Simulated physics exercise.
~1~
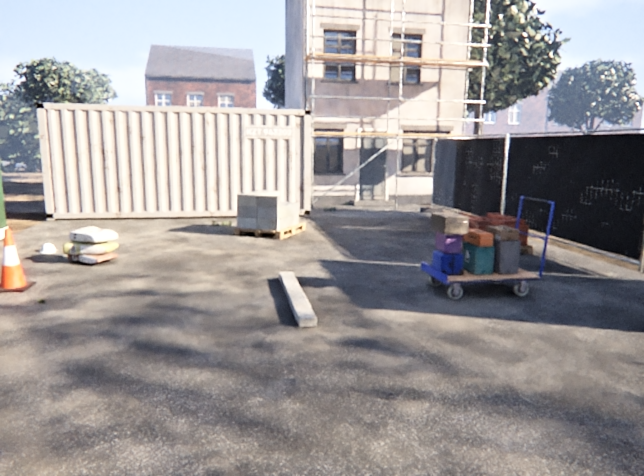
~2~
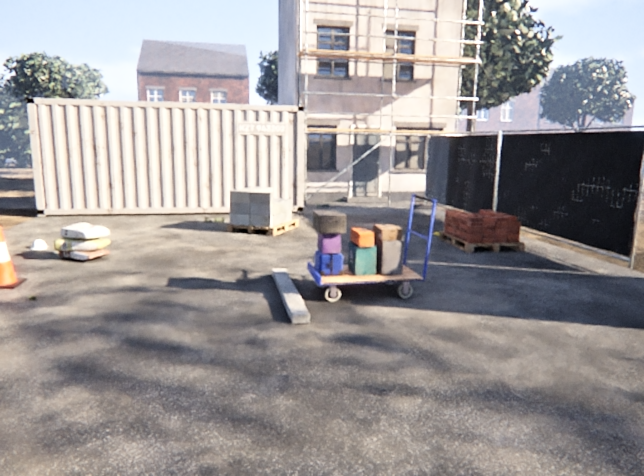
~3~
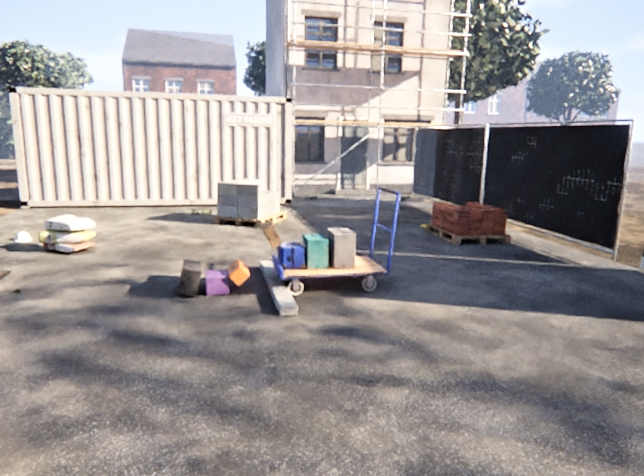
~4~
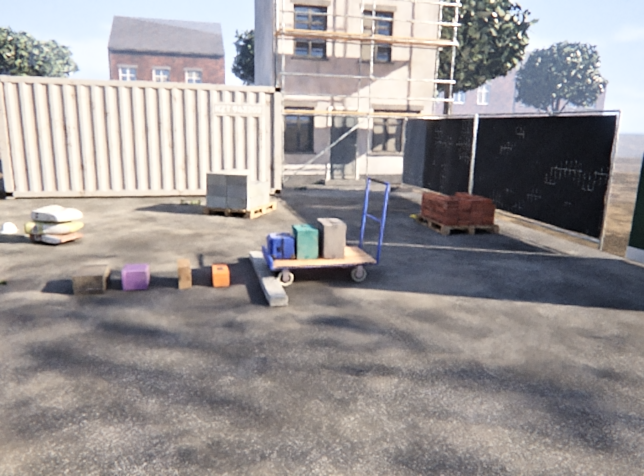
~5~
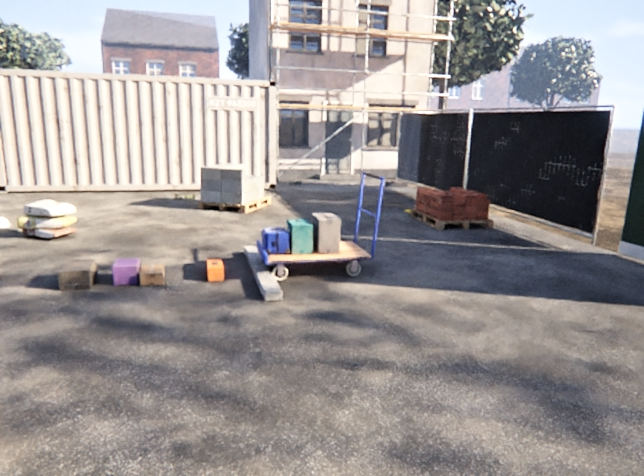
A paved yard with a pale shipping container, a scaffolded building and dark fence panels is seen from slightly above, the view panning slightly right. A blue-handled platform trolley, loaded with blue, teal, grey, orange, purple, brown and black boxes, rolls left toward a pale kerb lying on the ground. It stops at the kerb, and the purple, black, orange and brown pieces pitch off the front, tumbling to the left. They come to rest in a loose row on the ground beyond the kerb, while the blue, teal and grey pieces stay upright on the deck.
